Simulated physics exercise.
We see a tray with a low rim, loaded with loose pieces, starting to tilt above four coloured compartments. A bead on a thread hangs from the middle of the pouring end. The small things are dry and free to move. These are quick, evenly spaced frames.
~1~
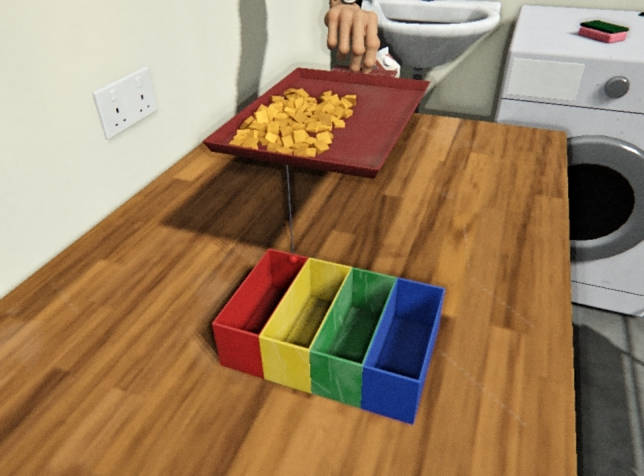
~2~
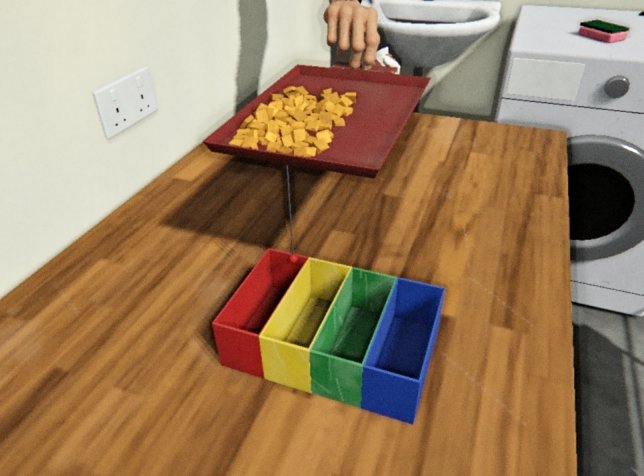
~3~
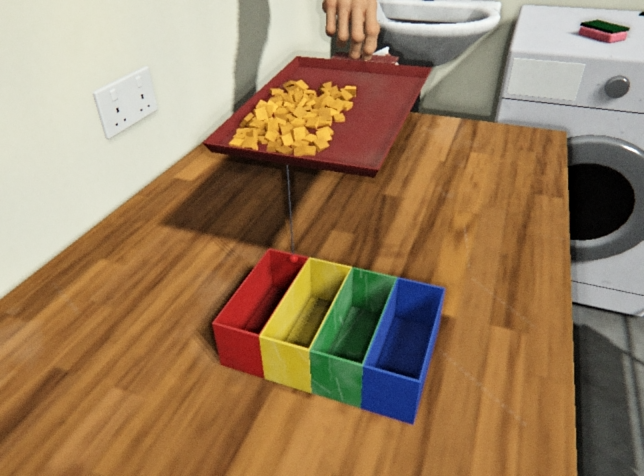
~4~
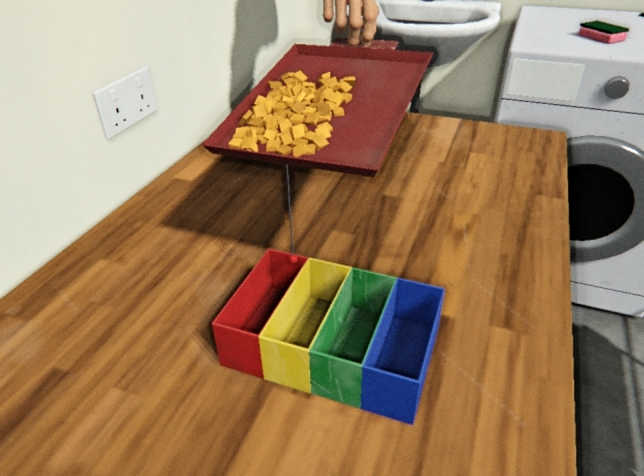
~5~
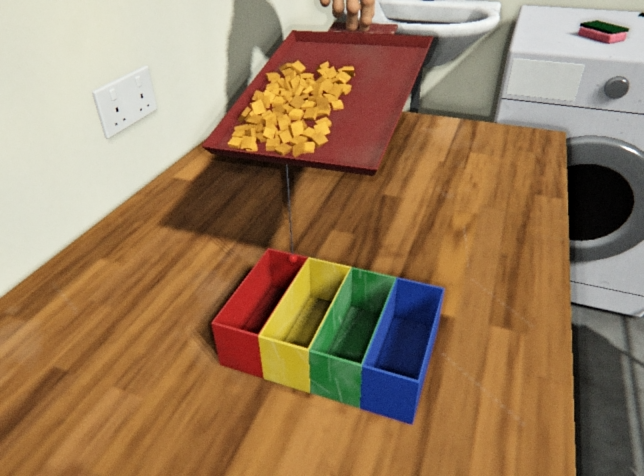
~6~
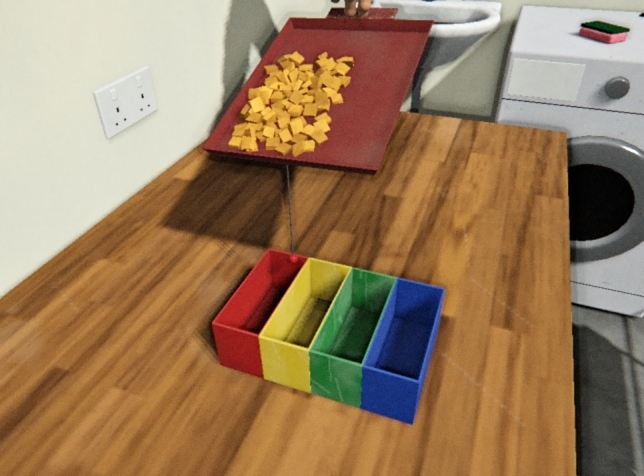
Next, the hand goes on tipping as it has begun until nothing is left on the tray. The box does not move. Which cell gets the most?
It favours the red compartment.
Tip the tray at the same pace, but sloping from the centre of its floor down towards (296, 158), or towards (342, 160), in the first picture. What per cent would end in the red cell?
First some 30, then 0 per cent.
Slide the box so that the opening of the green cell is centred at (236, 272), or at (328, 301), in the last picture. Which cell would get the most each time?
First green, then the cell in red.
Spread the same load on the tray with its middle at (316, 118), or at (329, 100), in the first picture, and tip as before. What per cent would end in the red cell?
Near 30 % and 30 %.
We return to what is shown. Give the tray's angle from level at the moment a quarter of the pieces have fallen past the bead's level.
At about 80°.
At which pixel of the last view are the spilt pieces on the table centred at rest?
Near (199, 320).
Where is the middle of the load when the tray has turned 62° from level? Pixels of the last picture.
Roughly at (256, 122).
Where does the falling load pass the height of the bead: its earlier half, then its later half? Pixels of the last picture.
At about (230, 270), then at (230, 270).
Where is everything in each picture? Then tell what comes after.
Corners of the pouring end at (210, 140) and (374, 166), level; middle of the load at (293, 116), small crackers; bead on its thread at (293, 259); red cell at (239, 347); yellow cell at (286, 361); green cell at (336, 376); blue cell at (389, 391), in the first picture.
Corners of the pouring end at (210, 140) and (374, 166), level; middle of the load at (293, 114), in the second picture.
Corners of the pouring end at (210, 141) and (374, 165), tipped barely, lowest at the left corner; middle of the load at (293, 111), in the third picture.
Corners of the pouring end at (209, 142) and (374, 165), tipped a little, lowest at the left corner; middle of the load at (292, 105), in the fourth picture.
Corners of the pouring end at (208, 143) and (373, 165), tipped a little, lowest at the left corner; middle of the load at (290, 99), in the fifth picture.
Corners of the pouring end at (209, 145) and (373, 165), tipped clearly, lowest at the left corner; middle of the load at (289, 94); red cell at (238, 347); yellow cell at (285, 361); green cell at (335, 376); blue cell at (389, 391), in the sixth picture.
Soon after the last picture, tray tipped steeply; nearly all on the tray; a stray few falling or outside the box.
A little later, tray tipped right over; a small part on the tray; about a quarter in the red cell; a small part in the yellow cell; about two thirds falling or outside the box.
Later still, tray tipped past a quarter turn; about a third in the red cell; a small part in the yellow cell; about two thirds falling or outside the box.
At rest, tray tipped past a quarter turn; about a third in the red cell; a small part in the yellow cell; none in the blue cell; none in the green cell; about two thirds outside the box.
